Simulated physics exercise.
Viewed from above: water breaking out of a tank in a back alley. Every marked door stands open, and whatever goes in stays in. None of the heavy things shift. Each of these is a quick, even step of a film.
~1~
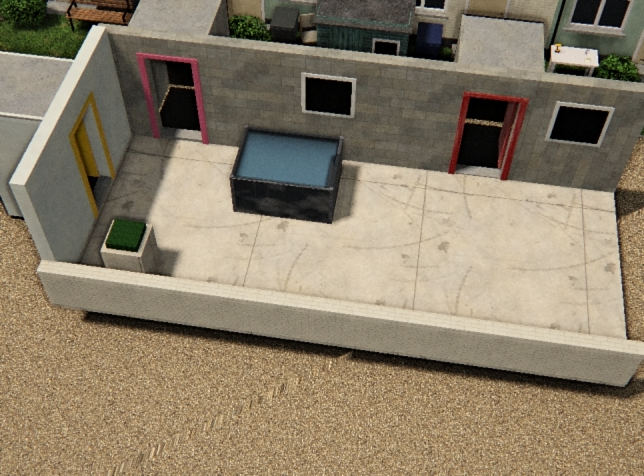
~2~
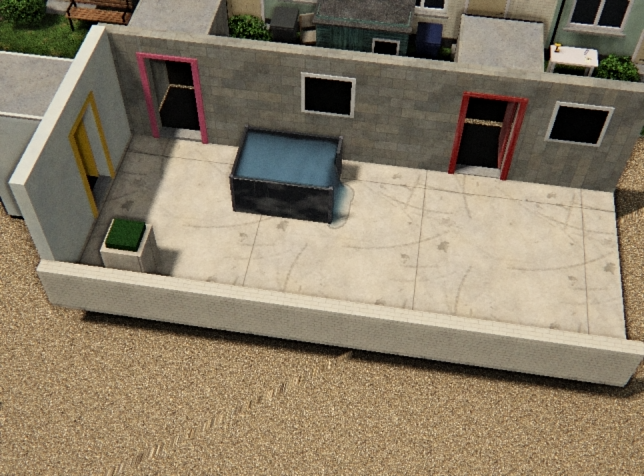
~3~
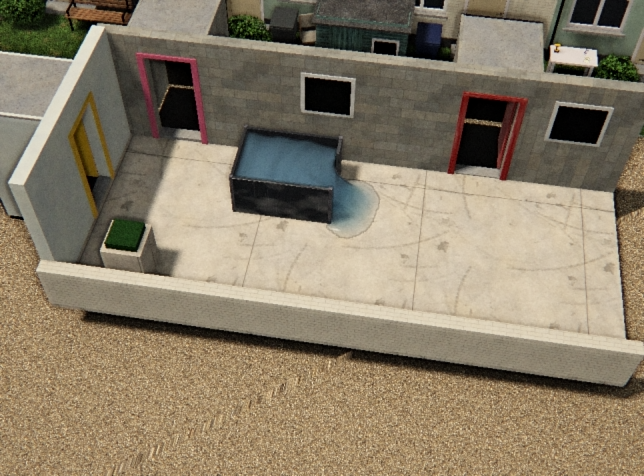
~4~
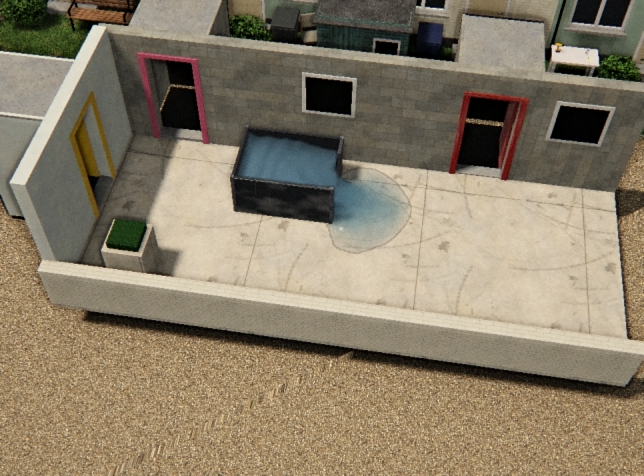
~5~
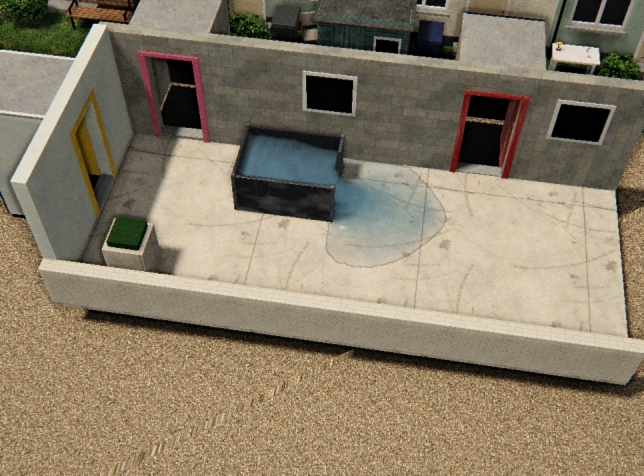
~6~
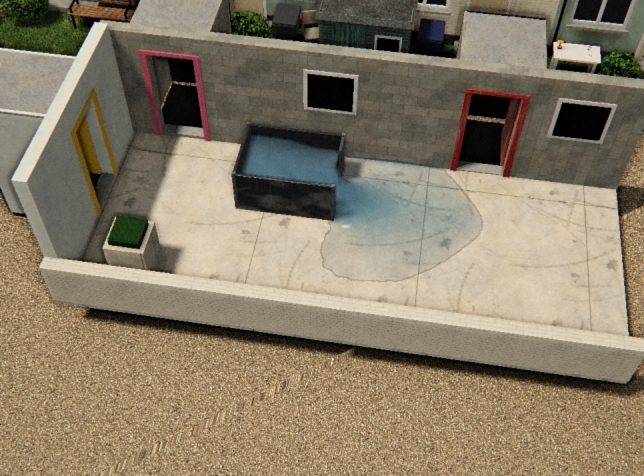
In this clip, seen from above, an open tank of water stands still in a walled back alley, then water pours from its right side and spreads rightward and toward the low front wall in a widening pool across the pale paving.
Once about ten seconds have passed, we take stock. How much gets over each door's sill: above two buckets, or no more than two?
The yellow door gets no more than two; the pink door gets no more than two; the red door gets above two buckets.
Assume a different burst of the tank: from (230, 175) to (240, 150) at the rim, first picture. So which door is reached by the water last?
My answer: The red door.
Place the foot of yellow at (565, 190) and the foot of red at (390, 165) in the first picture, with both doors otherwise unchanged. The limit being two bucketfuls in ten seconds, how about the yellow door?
Result: Yellow door remains below.
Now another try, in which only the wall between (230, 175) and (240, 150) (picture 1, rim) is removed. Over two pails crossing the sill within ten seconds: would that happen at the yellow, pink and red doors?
Here's how it goes: The yellow door overshoots, the pink door overshoots, the red door comes in low.
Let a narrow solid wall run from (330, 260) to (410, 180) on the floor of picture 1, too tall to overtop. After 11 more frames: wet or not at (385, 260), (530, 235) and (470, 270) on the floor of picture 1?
Reading the points as listed, I get left untouched, then deluged, then left untouched.
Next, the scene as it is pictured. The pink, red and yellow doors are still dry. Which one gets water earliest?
It would be the red-painted one.
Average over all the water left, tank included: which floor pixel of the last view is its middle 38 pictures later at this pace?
Roughly (415, 231).
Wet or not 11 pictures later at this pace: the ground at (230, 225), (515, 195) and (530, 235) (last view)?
First spot not wet, second soaked, third soaked.
A moment on, water covers 45 % of the floor; the yellow door not reached, the pink door not reached, the red door under two buckets in.
Next, water covers 55 % of the floor; the yellow door not reached, the pink door not reached, the red door over two buckets in.
Then, water covers 55 % of the floor; the yellow door not reached, the pink door not reached, the red door over two buckets in.
Later, water covers 55 % of the floor; the yellow door not reached, the pink door not reached, the red door over two buckets in.
In the end, water covers 45 % of the floor; the yellow door not reached, the pink door not reached, the red door over two buckets in.
